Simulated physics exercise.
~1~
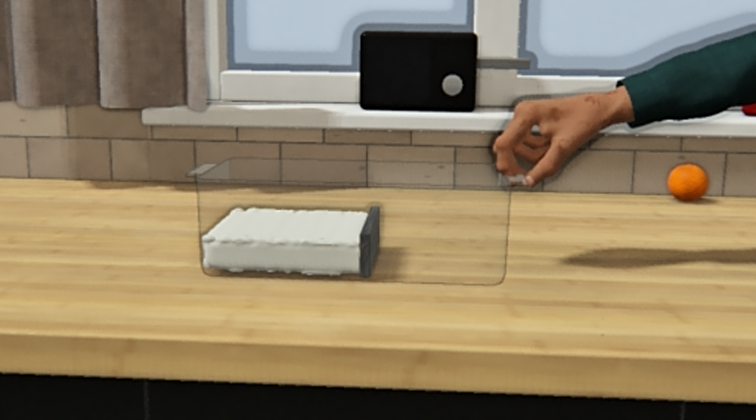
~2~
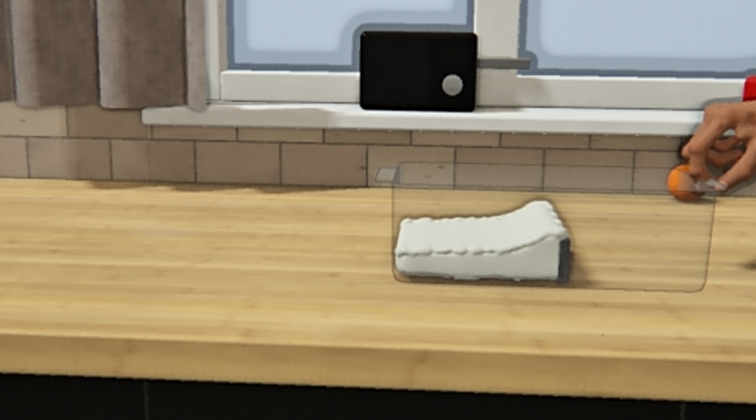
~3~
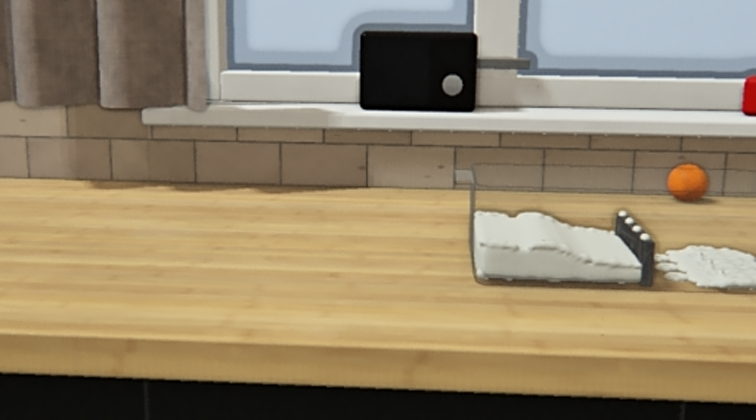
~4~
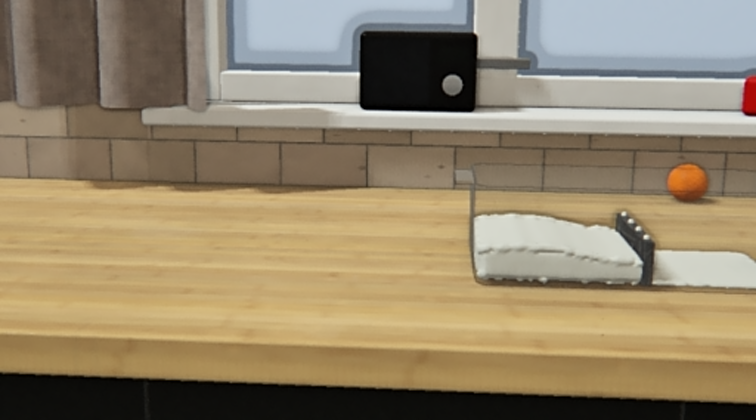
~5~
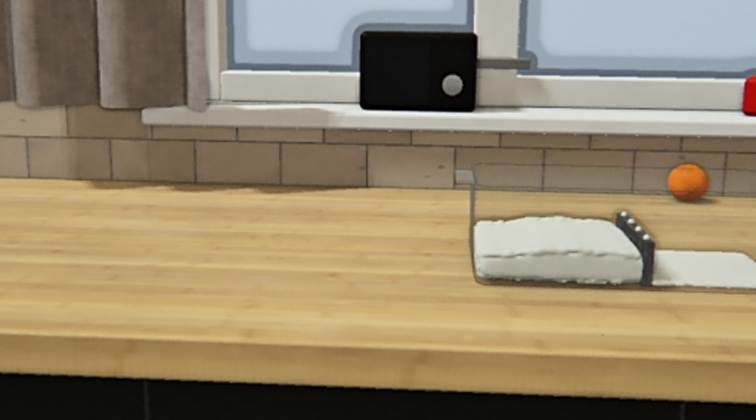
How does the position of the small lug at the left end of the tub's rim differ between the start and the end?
At the start the left lug is near the lower right edge of the curtain, and by the end it has moved well to the right, to below the right side of the black box on the windowsill.
